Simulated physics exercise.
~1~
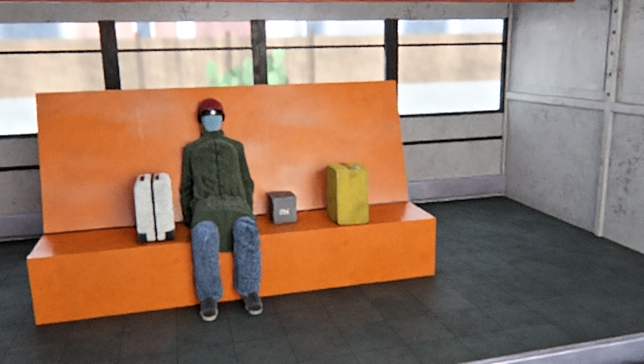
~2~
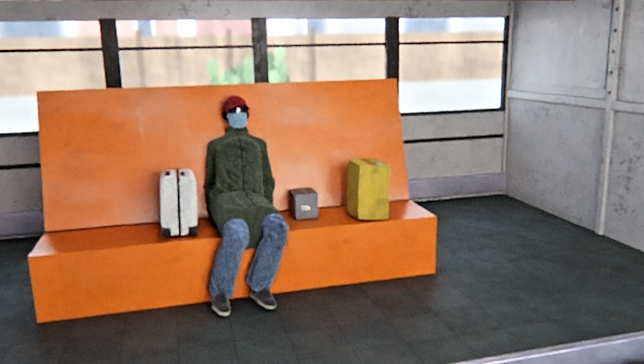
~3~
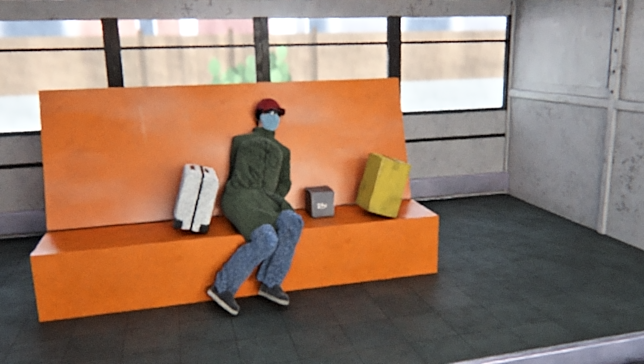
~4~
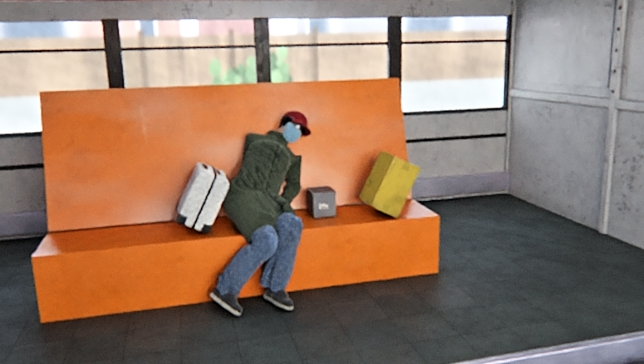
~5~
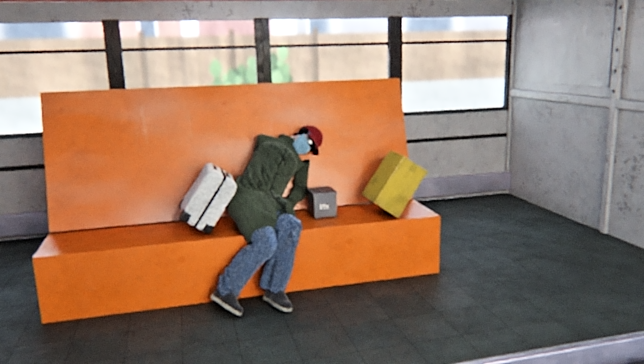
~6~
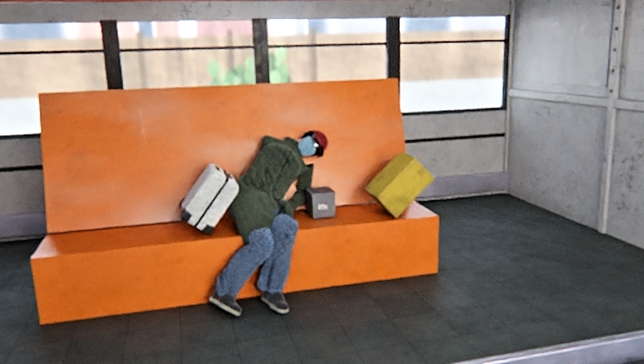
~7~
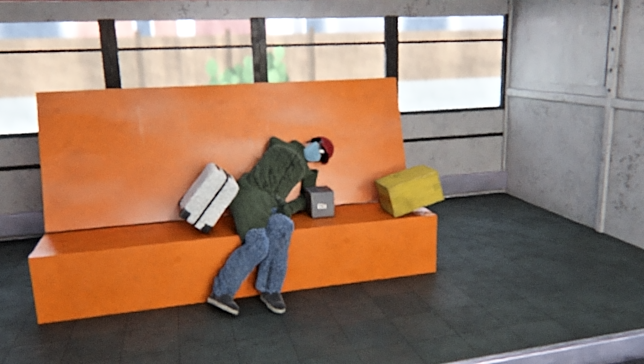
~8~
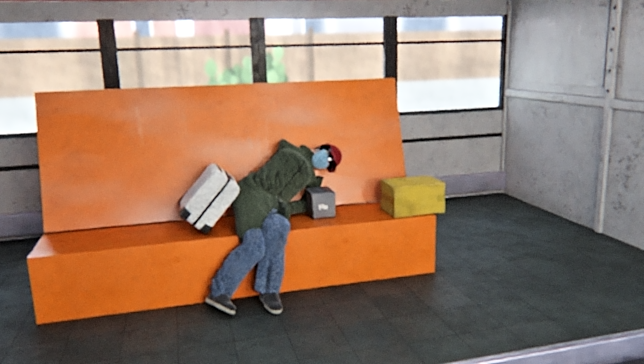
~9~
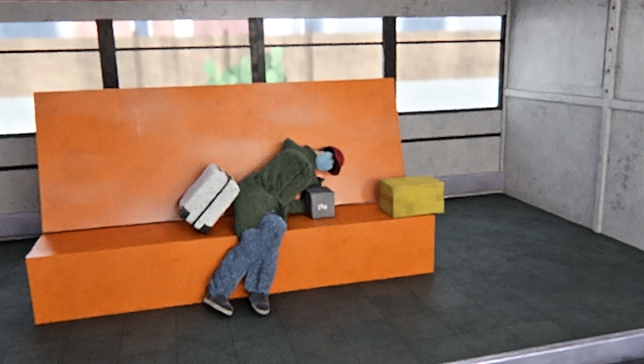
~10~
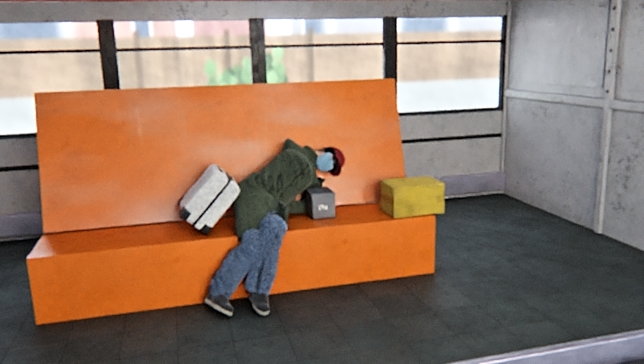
On an orange bench in a metro car, a masked person in a red cap slid right and slumped over beside a small grey box, while a white case tilted and a yellow pack tipped onto its side, staying on the seat.
